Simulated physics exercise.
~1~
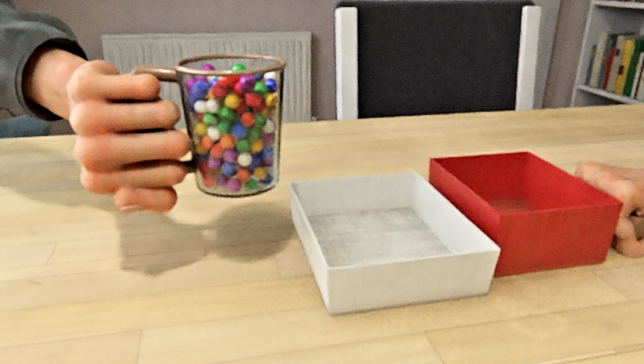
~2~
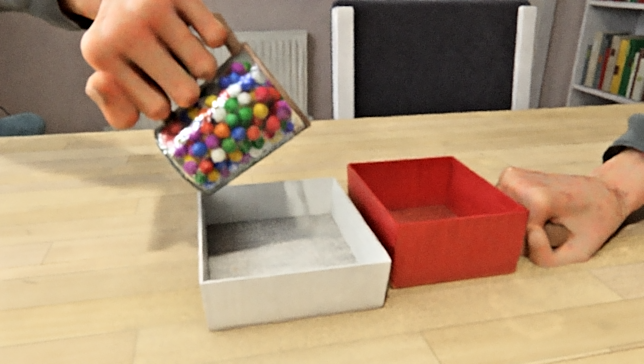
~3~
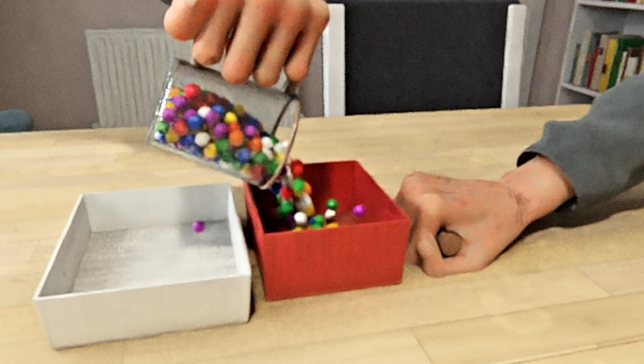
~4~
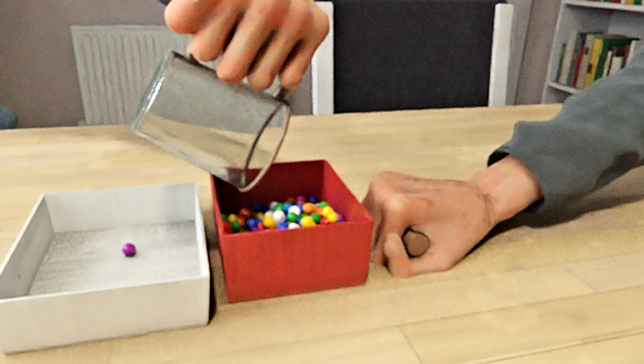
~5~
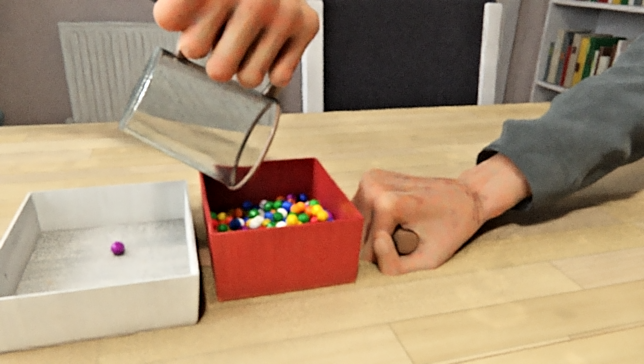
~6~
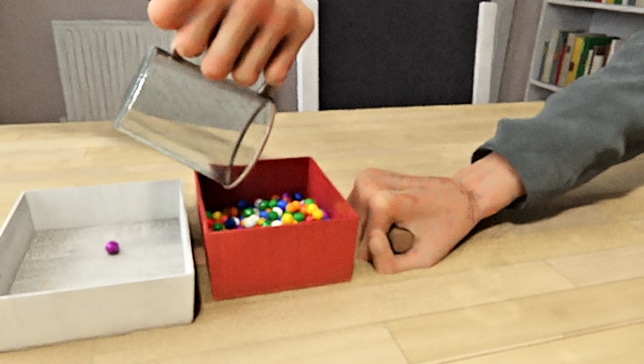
At first, a hand holds a clear cup full of colourful beads upright above a wooden table, where a white box and a red box sit side by side, another hand resting by the red one. The boxes shift left in view as the hand tips the cup over the white box. Tilting further, the cup spills its beads into the red box, though a single purple bead lands in the white one. The stream continues until the cup is empty. Finally, the hand keeps the tipped cup still above the red box, which holds the colourful heap.
